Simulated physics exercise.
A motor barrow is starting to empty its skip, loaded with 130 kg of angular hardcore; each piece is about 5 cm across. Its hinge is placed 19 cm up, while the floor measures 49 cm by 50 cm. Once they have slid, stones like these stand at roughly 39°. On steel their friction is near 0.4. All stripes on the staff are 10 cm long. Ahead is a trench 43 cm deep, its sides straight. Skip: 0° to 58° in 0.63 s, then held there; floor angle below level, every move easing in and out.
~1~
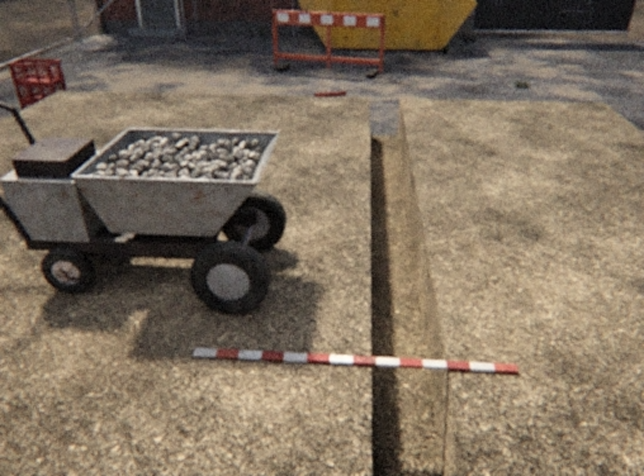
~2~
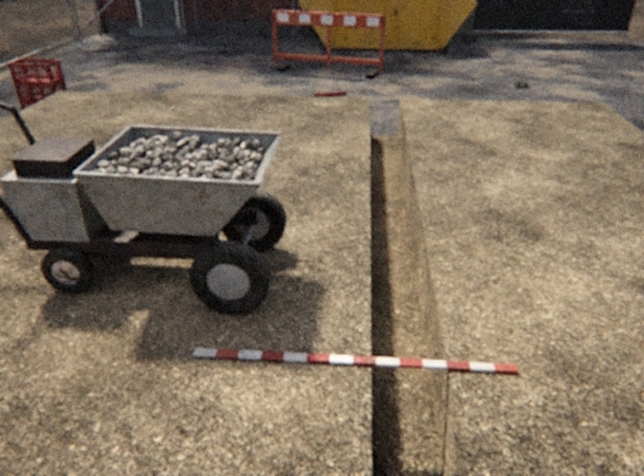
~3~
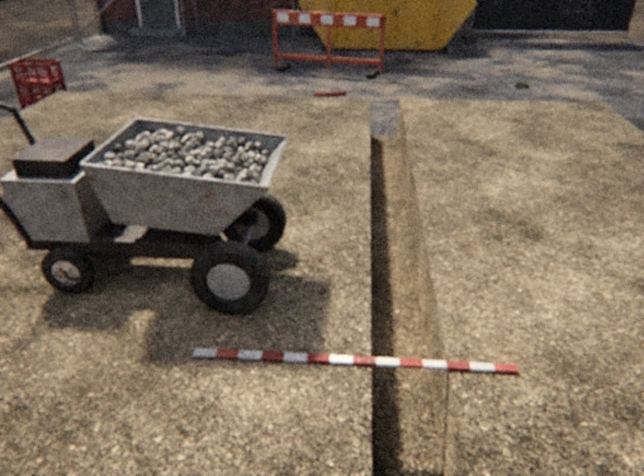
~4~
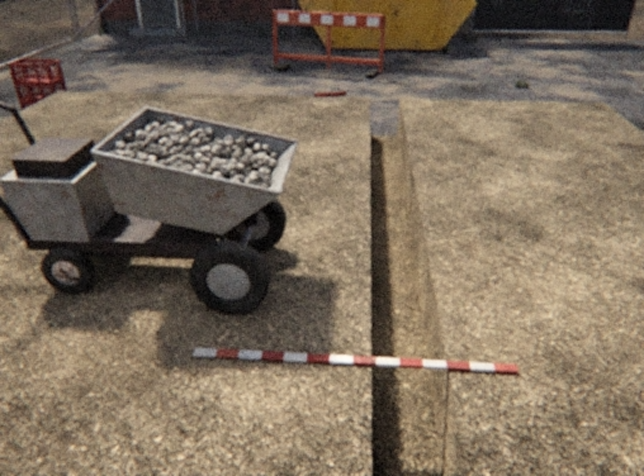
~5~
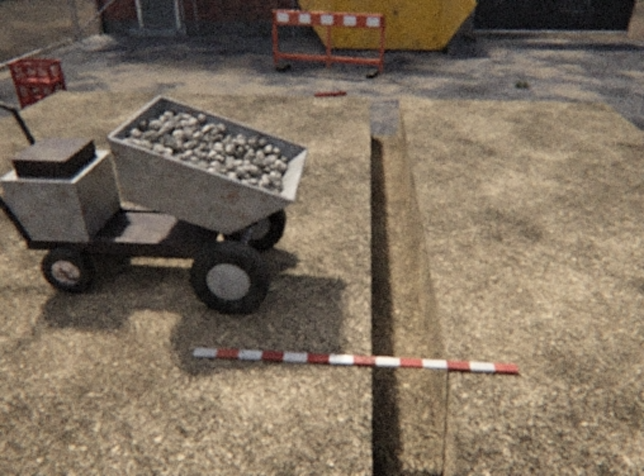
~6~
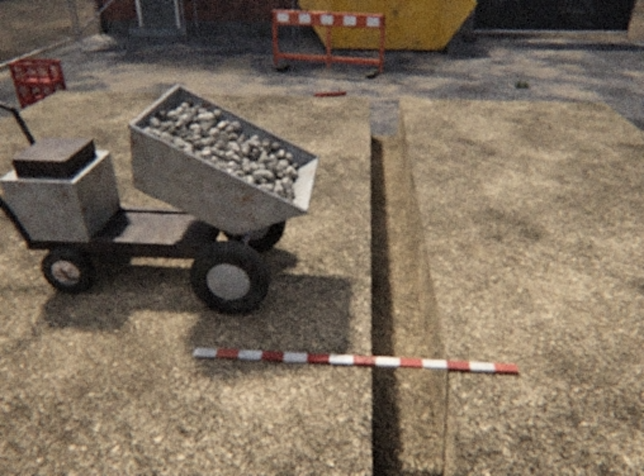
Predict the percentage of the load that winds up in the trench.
My prediction is about 39 per cent.
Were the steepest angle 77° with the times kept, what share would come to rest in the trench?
It would be near 85 per cent.
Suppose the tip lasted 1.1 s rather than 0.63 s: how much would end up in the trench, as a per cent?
Roughly 25 per cent.
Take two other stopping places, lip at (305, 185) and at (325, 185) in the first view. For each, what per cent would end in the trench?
Roughly 30 percent for the first, and 20 percent for the second.
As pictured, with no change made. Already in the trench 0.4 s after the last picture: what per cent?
About 0%.
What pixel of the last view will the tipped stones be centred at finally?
Their middle lands near (401, 340).
Then, 0.2 s after the last picture the floor is at 49°, 100 % in the skip; the foremost stones are at (319, 213).
Then, 0.4 s after the last picture the floor is at 58°, 95 % in the skip, 5 % short of the trench, 1 % in the trench; the foremost stones are at (379, 274).
Then, 0.8 s after the last picture the floor is at 58°, 63 % in the skip, 7 % short of the trench, 29 % in the trench, 1 % past the trench; the foremost stones are at (463, 298).
Then, 2.7 s after the last picture the floor is at 58°, 55 % in the skip, 5 % short of the trench, 39 % in the trench, 1 % past the trench; the foremost stones are at (510, 316).
